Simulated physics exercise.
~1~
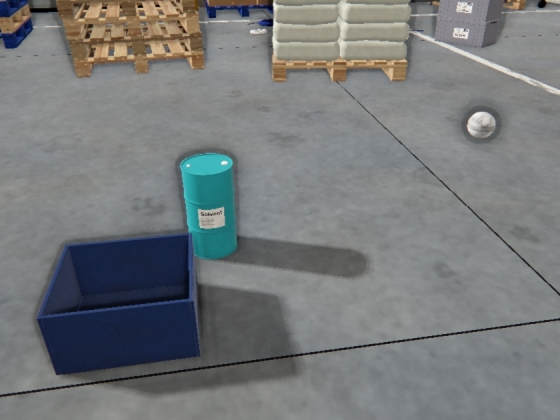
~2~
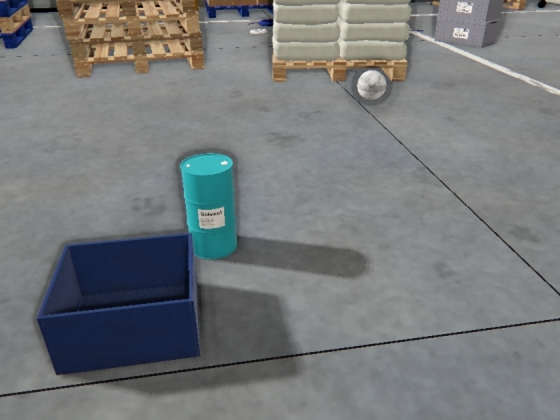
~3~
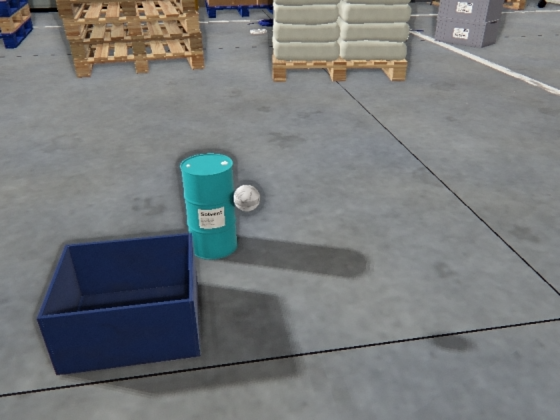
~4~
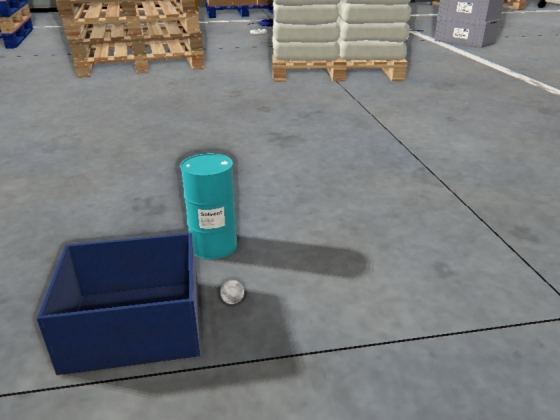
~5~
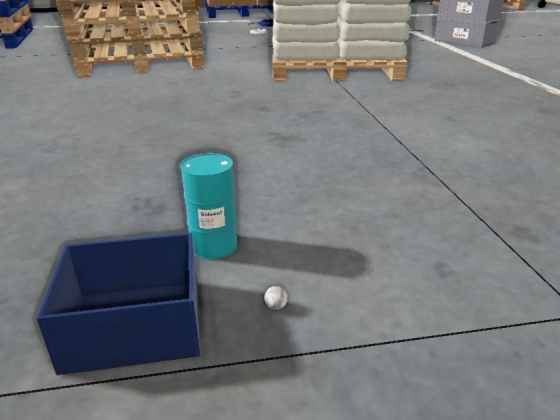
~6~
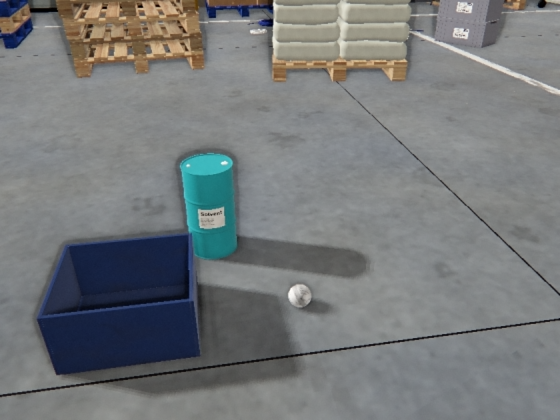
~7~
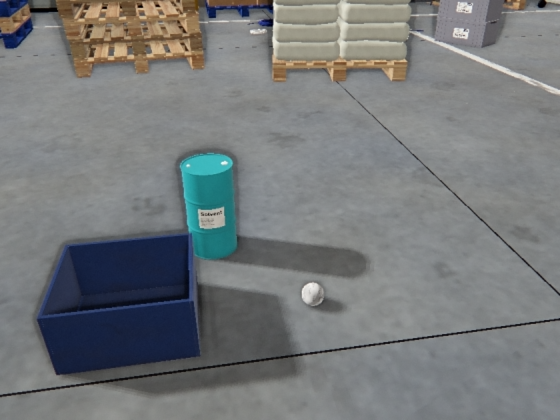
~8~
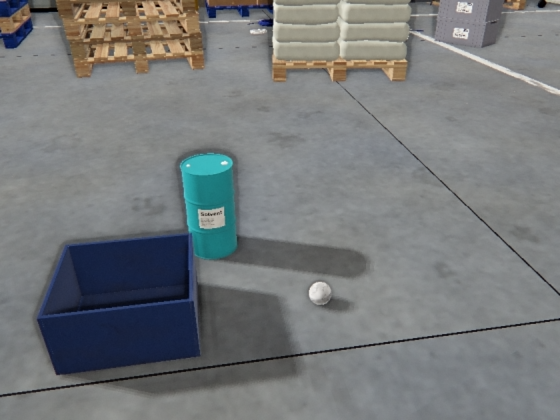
A dark blue open box sits at the lower left of a grey concrete warehouse floor, seen from a raised, steady viewpoint, with a turquoise canister standing just behind its right side. Wooden pallets, some stacked with pale sacks, line the back. A white ball flies in from the upper right, travelling left and then dropping steeply past the canister. It comes down to the right of the box, missing the opening, and then moves back rightward across the floor. The ball slows and ends up outside, well to the box's right, while the canister stays upright in its place.
